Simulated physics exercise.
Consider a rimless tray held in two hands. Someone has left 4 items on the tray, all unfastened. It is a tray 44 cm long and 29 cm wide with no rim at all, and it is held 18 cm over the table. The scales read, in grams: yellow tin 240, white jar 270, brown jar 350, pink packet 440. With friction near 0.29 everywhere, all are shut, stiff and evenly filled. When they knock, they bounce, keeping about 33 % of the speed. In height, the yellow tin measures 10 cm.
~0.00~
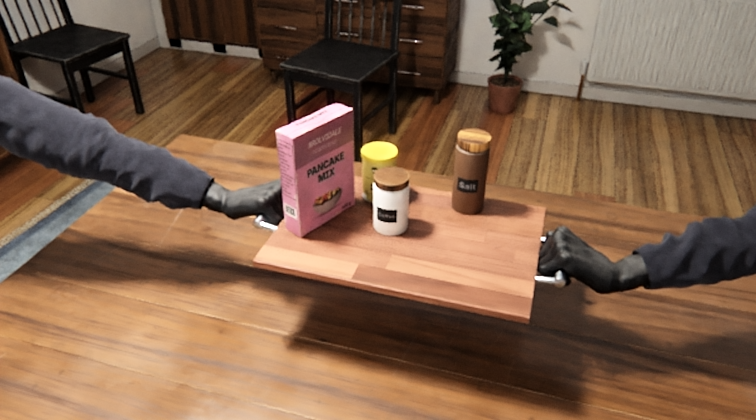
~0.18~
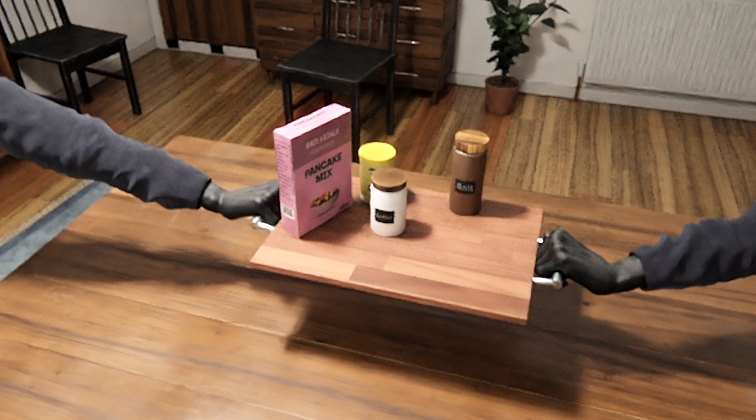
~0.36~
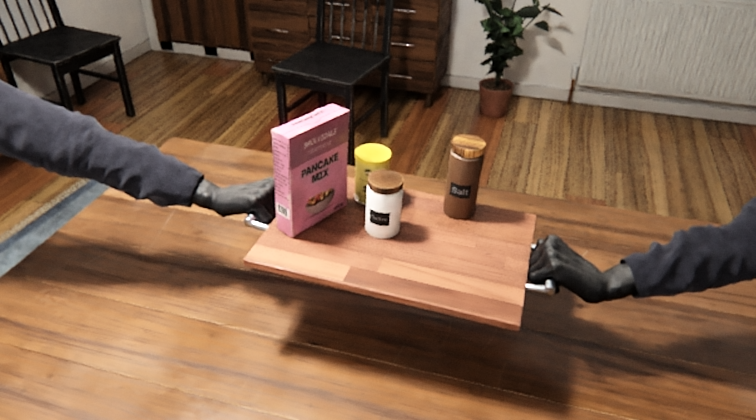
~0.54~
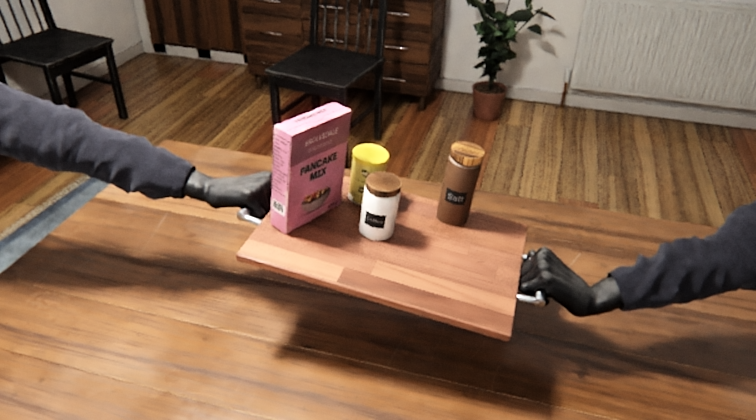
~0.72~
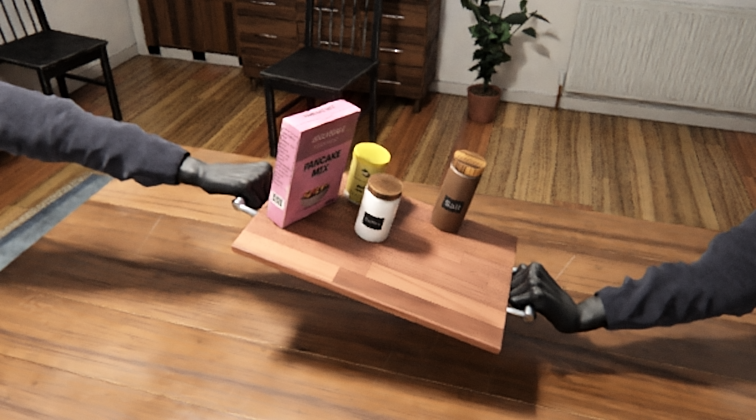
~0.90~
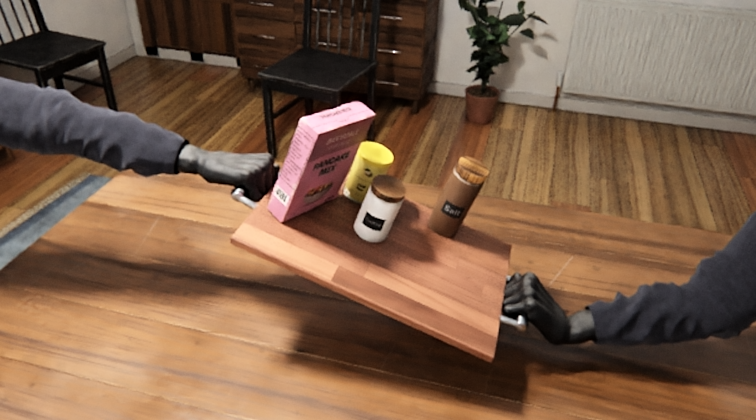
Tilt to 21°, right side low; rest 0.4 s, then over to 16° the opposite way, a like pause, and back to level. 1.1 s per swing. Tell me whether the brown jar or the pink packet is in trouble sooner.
Sooner in trouble is the latter of the two.
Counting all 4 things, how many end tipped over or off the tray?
That makes 4.
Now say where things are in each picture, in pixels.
Tray level; brown jar (471, 172); pink packet (319, 170), in the first picture.
Tray level; yellow tin (377, 174); white jar (389, 202), in the second picture.
Tray at 2°, right edge down; yellow tin (372, 175); white jar (384, 204), in the third picture.
Tray at 7°, right edge down; yellow tin (368, 176); white jar (380, 206), in the fourth picture.
Tray at 13°, right edge down; yellow tin (366, 175); white jar (379, 208), in the fifth picture.
Tray at 18°, right edge down; brown jar (457, 198); pink packet (321, 162) rocked 4° off its seat, in the sixth picture.
By 1.40 s, tray at 21°, right edge down; pink packet on its side near (413, 256); brown jar 10 cm from its spot near (507, 225); white jar 19 cm from its spot.
By 1.70 s, tray at 20°, right edge down; white jar, brown jar and pink packet now off the tray; yellow tin 27 cm from its spot.
By 2.10 s, tray at 6°, right edge down; yellow tin now off the tray.
By 3.20 s, tray at 16°, left edge down.
When it is over (4.6 s), off the tray, yellow tin, white jar, brown jar and pink packet. End places, in pixels of the last picture, brown jar near (580, 290). Brown jar went at 1.50 s; pink packet went at 1.08 s.
